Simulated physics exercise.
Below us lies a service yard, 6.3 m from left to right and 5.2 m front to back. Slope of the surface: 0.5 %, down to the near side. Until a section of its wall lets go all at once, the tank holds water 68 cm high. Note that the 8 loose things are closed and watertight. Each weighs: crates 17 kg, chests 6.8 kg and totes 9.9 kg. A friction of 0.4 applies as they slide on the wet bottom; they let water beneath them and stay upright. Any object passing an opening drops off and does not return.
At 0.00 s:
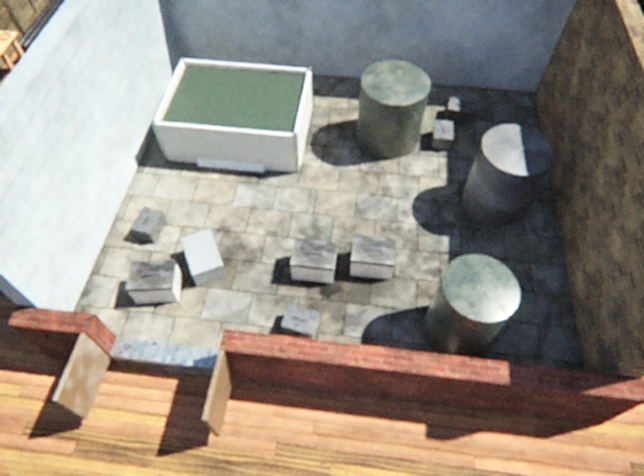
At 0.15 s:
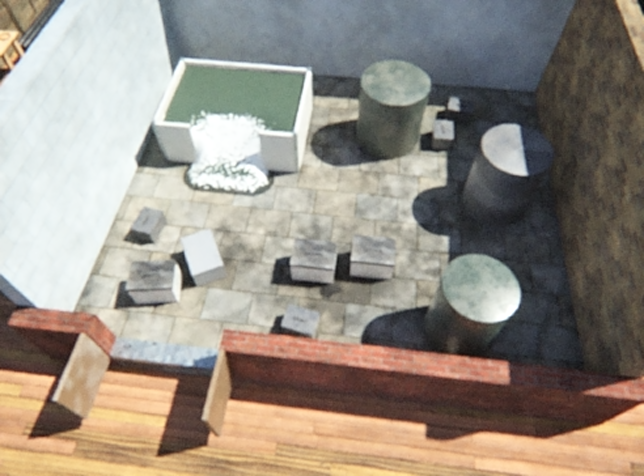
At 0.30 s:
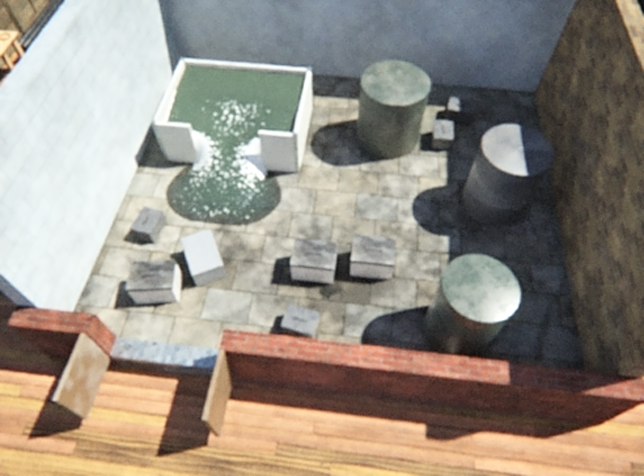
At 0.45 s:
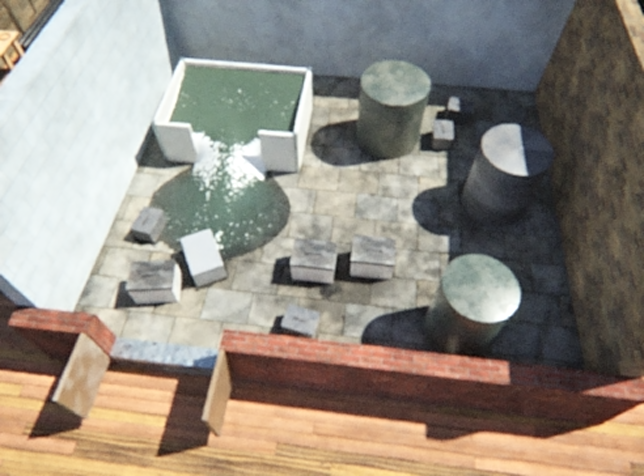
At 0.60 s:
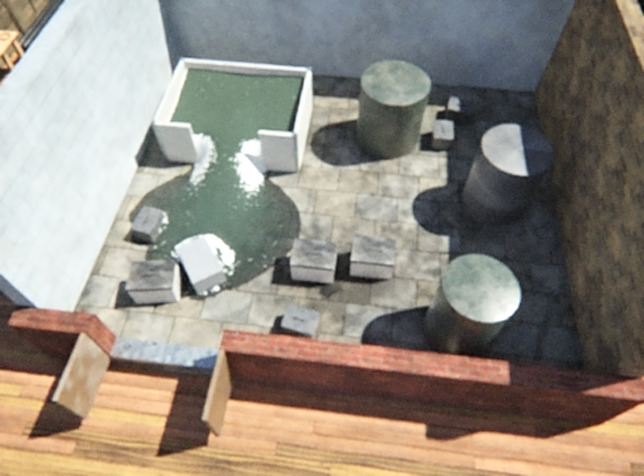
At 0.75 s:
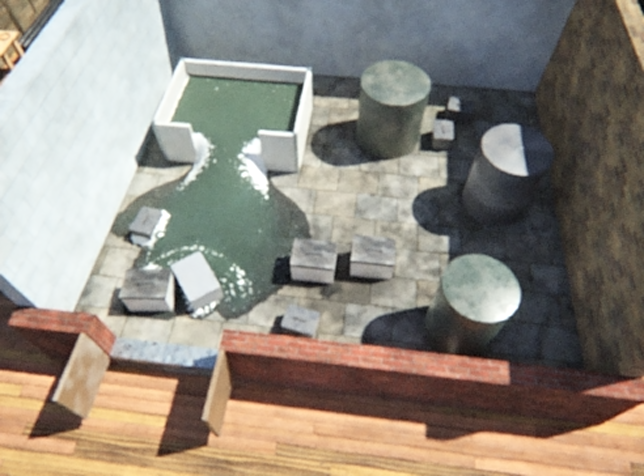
A white tank of green water stands at the back left of a walled, stone-paved yard, seen from high above by a still camera. Three grey-green cylinders stand to the right, with small grey boxes and a paler one scattered across the paving. Water bursts foaming through the tank's front and spreads toward the near side, pushing the pale box nearer and then slightly shifting the grey box beside it.
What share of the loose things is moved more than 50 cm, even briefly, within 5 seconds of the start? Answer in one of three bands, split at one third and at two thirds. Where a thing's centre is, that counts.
Two thirds or more.
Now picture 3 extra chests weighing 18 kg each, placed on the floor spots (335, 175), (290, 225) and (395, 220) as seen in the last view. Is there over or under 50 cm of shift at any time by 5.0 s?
Going through them, I'd say falls short, exceeds it and finally falls short.
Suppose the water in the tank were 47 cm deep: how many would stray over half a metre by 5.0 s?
5.
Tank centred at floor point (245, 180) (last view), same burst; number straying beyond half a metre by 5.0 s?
Then the count would be 4.
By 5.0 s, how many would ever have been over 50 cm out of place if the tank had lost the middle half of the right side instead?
Count: 1.
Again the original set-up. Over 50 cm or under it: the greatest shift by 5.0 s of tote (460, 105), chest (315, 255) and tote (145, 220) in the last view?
In turn: Short of it, more, more.
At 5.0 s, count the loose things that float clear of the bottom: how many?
That would be 0 of them.
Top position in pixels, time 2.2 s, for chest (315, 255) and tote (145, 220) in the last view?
Estimated pixels: (406, 303) and (111, 304).
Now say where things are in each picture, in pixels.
A crate at (201, 251), on the bottom; a chest at (151, 274) rests on the ground; 2.8 m2 under water; 0 of 8 have shifted, in the first picture.
A crate at (201, 251), on the bottom; a chest at (151, 274), on the bottom; water covers 3.4 m2; 0 of 8 have shifted, in the second picture.
A crate at (201, 251), on the bottom; a chest at (151, 274) rests on the ground; 4.3 m2 under water; 0 of 8 have shifted, in the third picture.
A crate at (201, 251) rests on the ground; a chest at (151, 274), on the bottom; 5.3 m2 under water; 0 of 8 have shifted, in the fourth picture.
A crate at (199, 259) rests on the ground, 11 cm from its start; a chest at (151, 274) rests on the ground; water covers 6.3 m2; 1 of 8 have shifted, in the fifth picture.
A crate at (195, 276), on the bottom, 37 cm from its start; a chest at (145, 283), on the bottom, 13 cm from its start; 7.3 m2 under water; 2 of 8 have shifted, in the sixth picture.
After 1.1 s 2 of 8 are over 50 cm from their spots; 0 afloat.
After 2.2 s 5 of 8 are over 50 cm from their spots; 2 afloat.
After 3.5 s 5 of 8 are over 50 cm from their spots; 1 afloat.
After 5.0 s 6 of 8 are over 50 cm from their spots, and 6 have been at some point; 0 afloat.
